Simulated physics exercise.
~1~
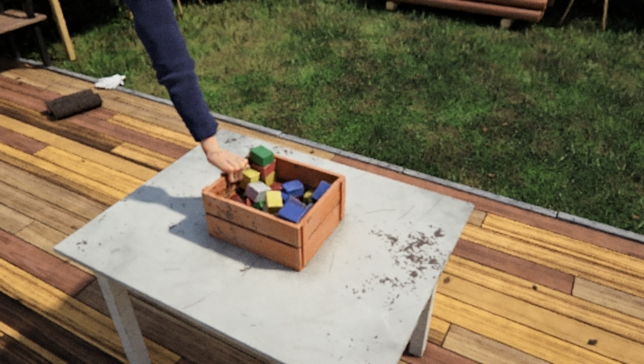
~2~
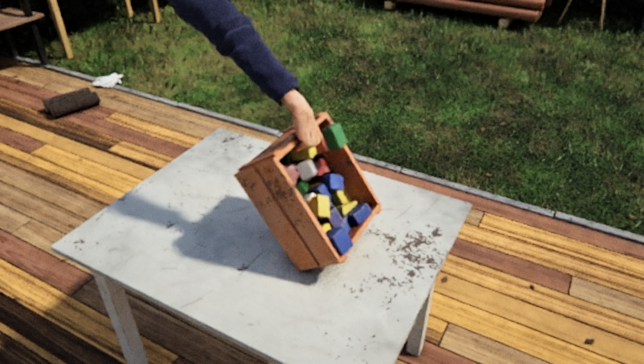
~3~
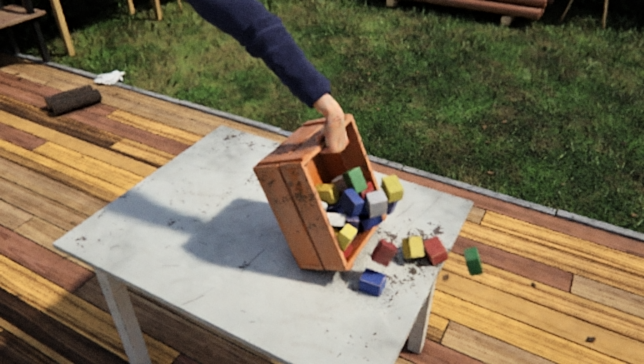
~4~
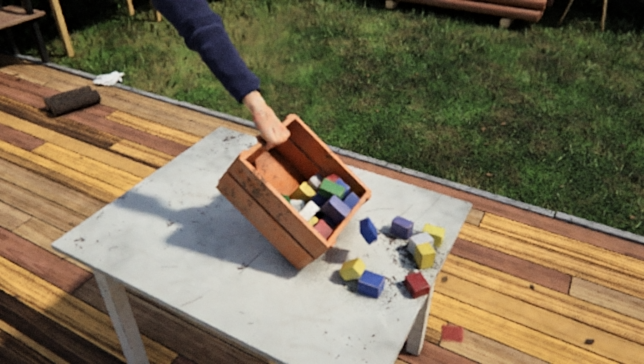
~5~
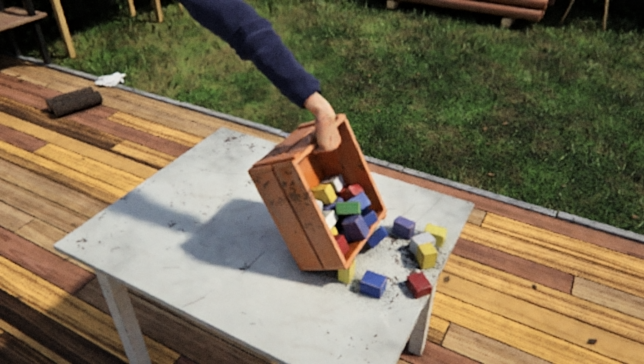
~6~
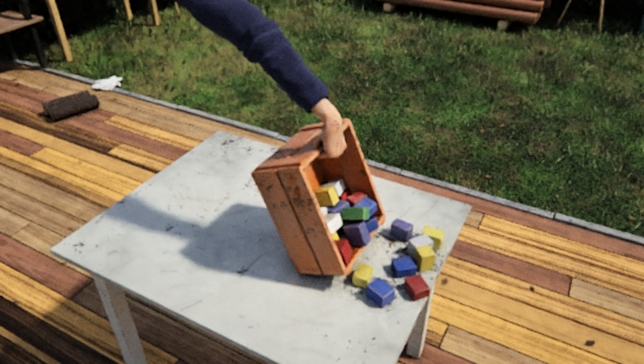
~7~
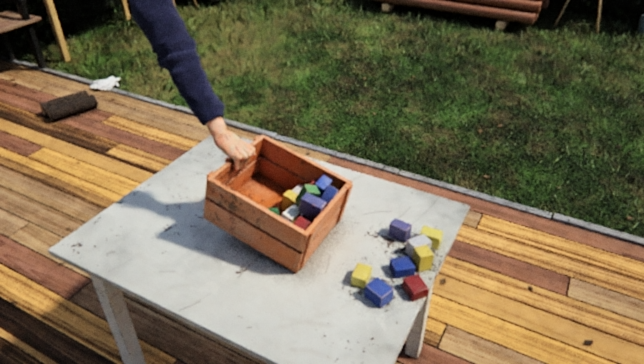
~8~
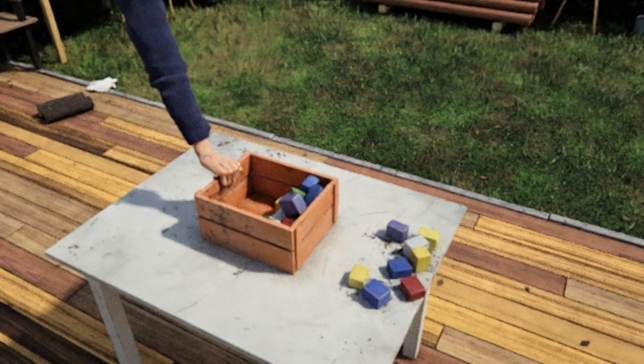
A hand tipped an orange wooden crate of colourful toy bricks steeply to the right on a white table, spilling several, then eased it partway back, tilted it again and set it flat, with most bricks still inside and a small cluster beside it.
